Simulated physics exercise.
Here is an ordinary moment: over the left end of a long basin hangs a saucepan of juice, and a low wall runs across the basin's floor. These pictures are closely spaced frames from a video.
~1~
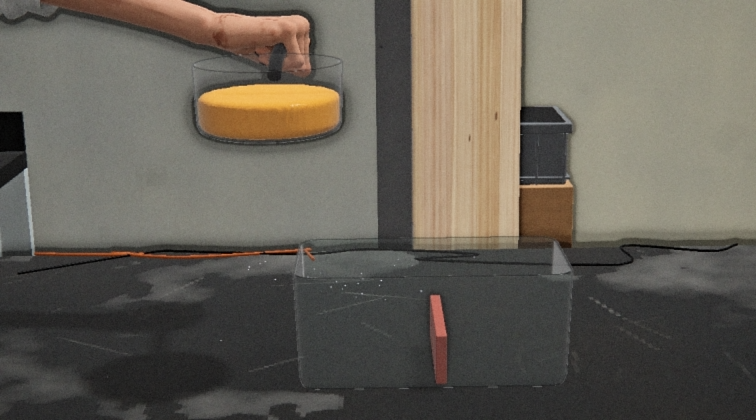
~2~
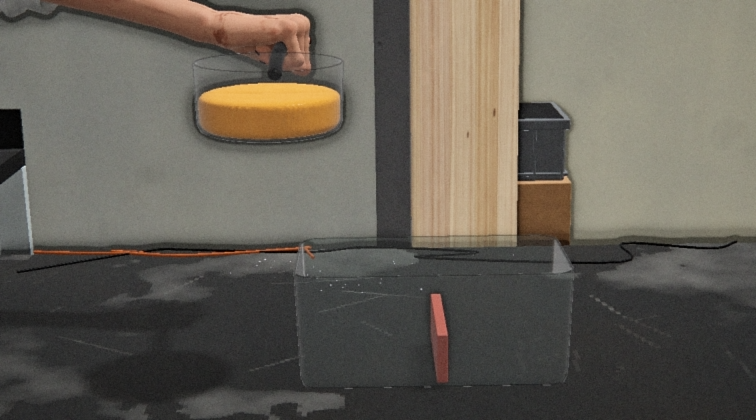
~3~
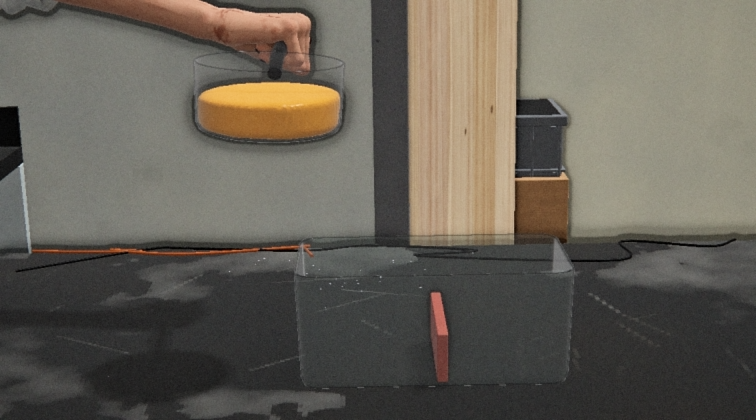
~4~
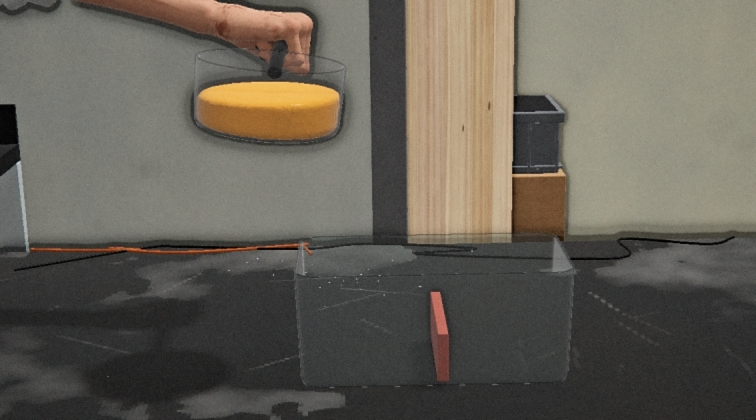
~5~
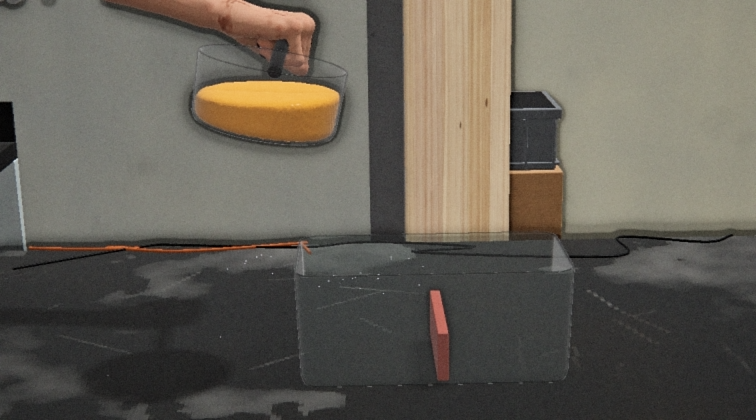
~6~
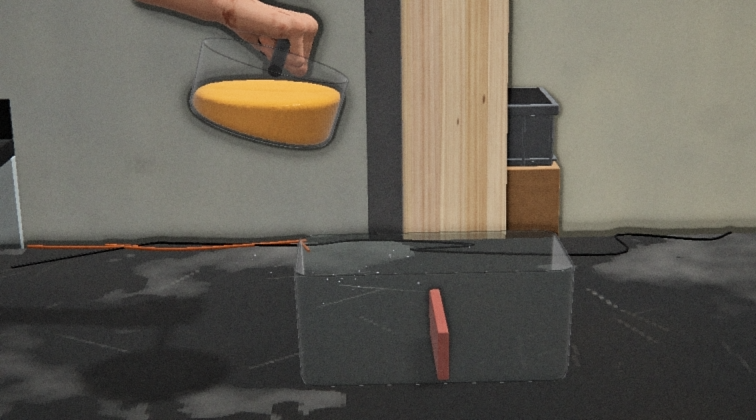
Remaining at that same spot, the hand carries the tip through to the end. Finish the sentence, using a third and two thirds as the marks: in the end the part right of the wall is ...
Less than a third of the whole.
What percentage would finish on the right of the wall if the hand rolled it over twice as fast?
I'd say close to 10 %.
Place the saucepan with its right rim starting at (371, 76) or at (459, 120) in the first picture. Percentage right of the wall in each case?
Roughly 25 per cent, then roughly 90 per cent.
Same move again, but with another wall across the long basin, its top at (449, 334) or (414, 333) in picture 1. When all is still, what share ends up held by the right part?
The first placement gives around 10 percent, the second 30 percent.
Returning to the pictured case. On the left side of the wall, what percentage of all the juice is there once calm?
I'd put it near 95 per cent.
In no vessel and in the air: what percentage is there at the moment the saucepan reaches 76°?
Around 40 in a hundred.
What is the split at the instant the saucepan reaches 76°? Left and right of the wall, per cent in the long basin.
Left 10 %, right 0 %.
A moment on, the saucepan is tipped on its side and 50 per cent is still to pour, 9 is left of the wall and 0 right of it.
Next, the saucepan is tipped right over and 7 per cent is still to pour, 79 is left of the wall and 1 right of it.
Then the saucepan is tipped right over and 0 per cent is still to pour, 97 is left of the wall and 2 right of it.
Later the saucepan is tipped right over and 0 per cent is still to pour, 97 is left of the wall and 2 right of it.
At rest 97 per cent lies left of the wall, 2 right of it and 1 outside.
